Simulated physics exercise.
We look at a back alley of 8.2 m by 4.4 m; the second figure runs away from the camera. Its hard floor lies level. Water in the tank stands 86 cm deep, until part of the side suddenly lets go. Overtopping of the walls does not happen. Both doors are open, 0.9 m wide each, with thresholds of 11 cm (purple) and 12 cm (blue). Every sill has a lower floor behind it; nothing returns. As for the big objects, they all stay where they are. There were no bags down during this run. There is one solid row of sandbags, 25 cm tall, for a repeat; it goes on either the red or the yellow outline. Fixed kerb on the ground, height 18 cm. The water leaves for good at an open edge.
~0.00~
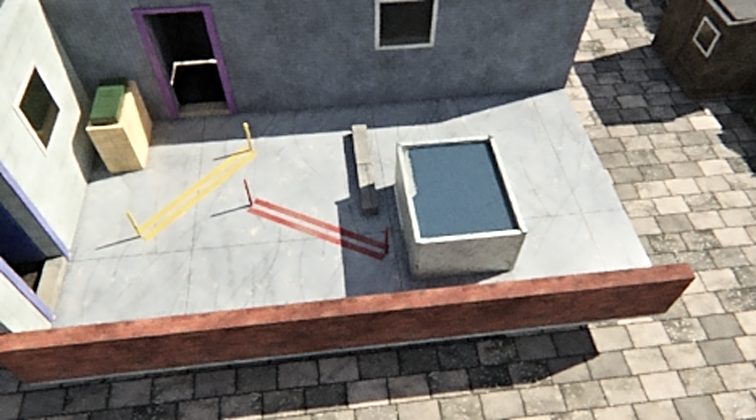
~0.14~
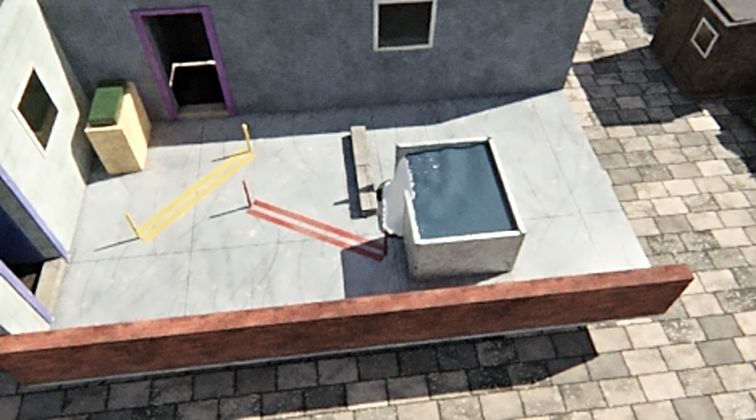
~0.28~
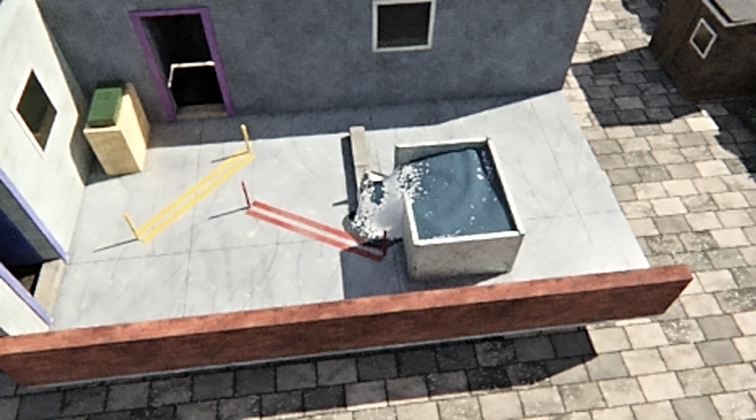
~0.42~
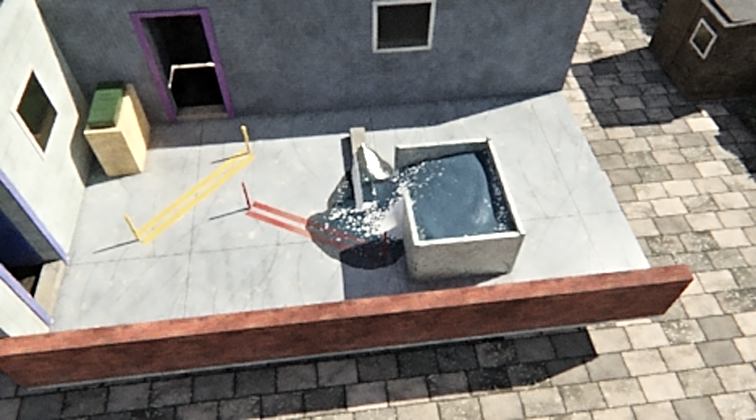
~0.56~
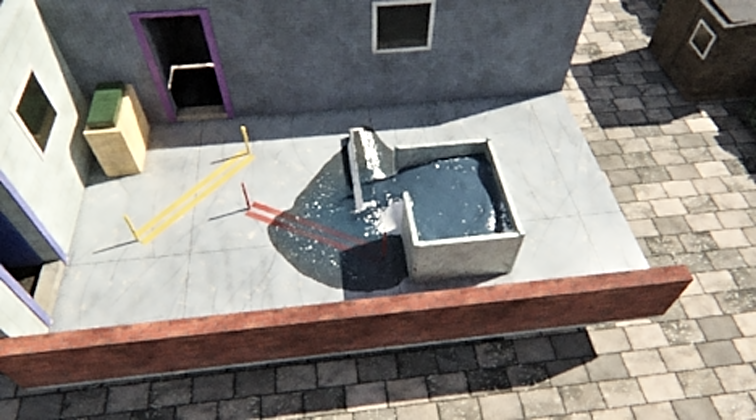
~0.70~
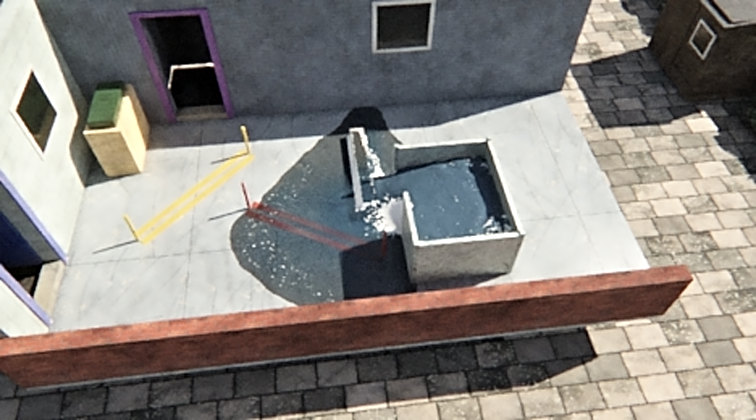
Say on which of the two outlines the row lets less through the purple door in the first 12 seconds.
Less gets through with the row on the yellow outline.
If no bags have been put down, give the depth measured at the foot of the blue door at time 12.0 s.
About 5.5 centimetres.
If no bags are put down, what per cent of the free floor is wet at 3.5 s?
I'd guess around 70 in a hundred.
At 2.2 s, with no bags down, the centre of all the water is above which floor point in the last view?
The water's centre sits about at (335, 219).
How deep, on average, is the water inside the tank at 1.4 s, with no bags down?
Mean depth roughly 48 cm.
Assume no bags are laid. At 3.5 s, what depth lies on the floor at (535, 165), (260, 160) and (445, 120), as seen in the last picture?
Roughly 0, 1 and 5 cm.
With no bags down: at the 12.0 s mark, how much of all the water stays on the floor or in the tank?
Share: Close to 84 %.
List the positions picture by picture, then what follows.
The first frame shows still water, 86 cm deep, in the tank at (457, 189).
In the second frame, water pours out at (403, 197) and has run 0.6 m, to (392, 182); typically 9 cm deep outside, 86 cm at the tank's back.
In the third frame, water pours out at (402, 197) and has run 0.9 m, to (347, 223); typically 15 cm deep outside, 81 cm at the tank's back.
In the fourth frame, water pours out at (402, 200) and has run 1.4 m, to (313, 230); typically 8 cm deep outside, 73 cm at the tank's back.
In the fifth frame, water pours out at (401, 200) and has run 2.0 m, to (277, 240); typically 5 cm deep outside, 74 cm at the tank's back.
In the sixth frame, the front is at (237, 244), 2.6 m from the gap at (401, 199); 6.2 m2 of floor is under water; 69 cm left at the back of the tank.
After 1.4 s water covers 50 % of the floor and is deepest (47 cm) near (380, 208) in the run without bags; in at the purple door, 0 L with no bags, 0 L with the row on red, 0 L on yellow.
After 2.2 s water covers 65 % of the floor and is deepest (35 cm) near (380, 208) in the run without bags; in at the purple door, 0 L with no bags, 26 L with the row on red, 3 L on yellow.
After 3.5 s water covers 70 % of the floor and is deepest (24 cm) near (380, 208) in the run without bags; in at the purple door, 1 L with no bags, 74 L with the row on red, 4 L on yellow.
After 7.0 s water covers 80 % of the floor and is deepest (14 cm) near (96, 144) in the run without bags; in at the purple door, 2 L with no bags, 95 L with the row on red, 6 L on yellow.
After 12.0 s water covers 95 % of the floor and is deepest (8 cm) near (342, 292) in the run without bags; in at the purple door, 2 L with no bags, 95 L with the row on red, 7 L on yellow.
